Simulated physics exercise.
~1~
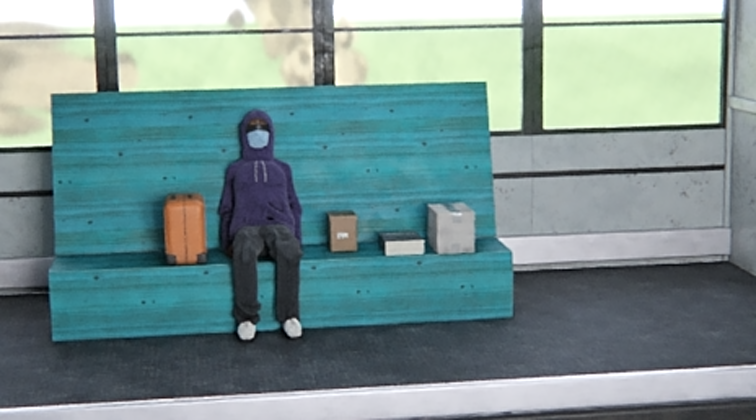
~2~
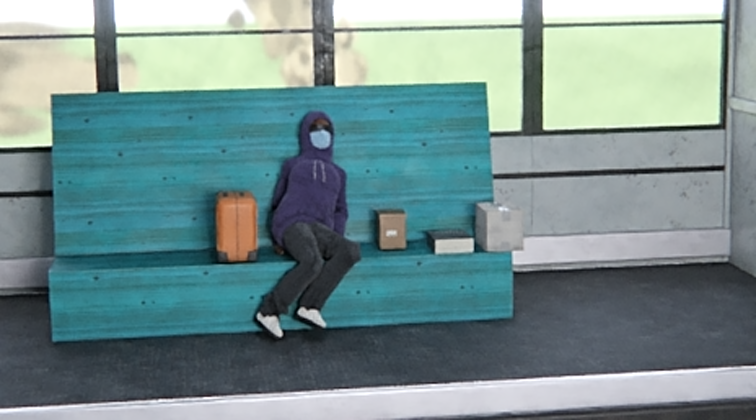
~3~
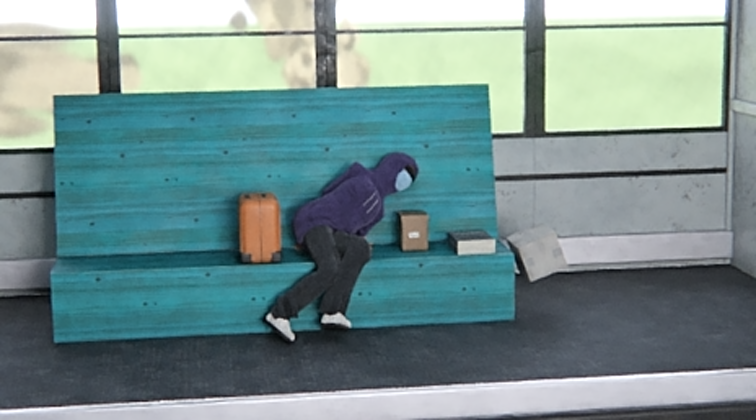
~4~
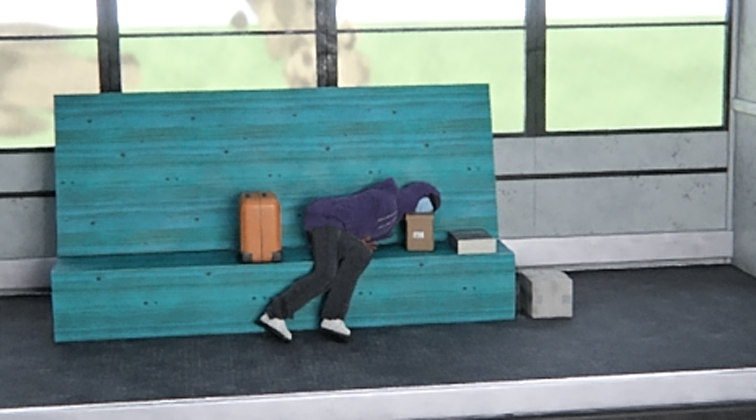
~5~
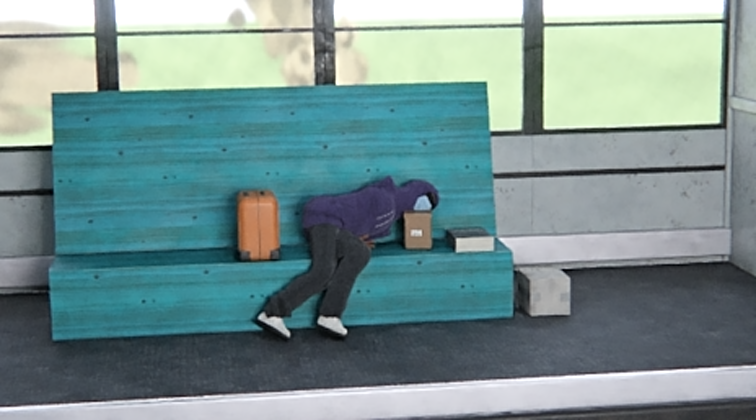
The clip opens on a passenger in a purple hoodie and pale face mask, sitting upright on a teal bench with an orange case at the left and a brown box, a flat grey item and a whitish package at the right. Passenger and belongings all slide to the right, the package reaching the bench's end. The passenger then tips sideways, arms limp, as the package topples off the edge. It lands on the floor beside the bench while the passenger slumps lower. At the end, the passenger lies folded over with head against the brown box, hips still on the seat, and the other items remain on the bench.
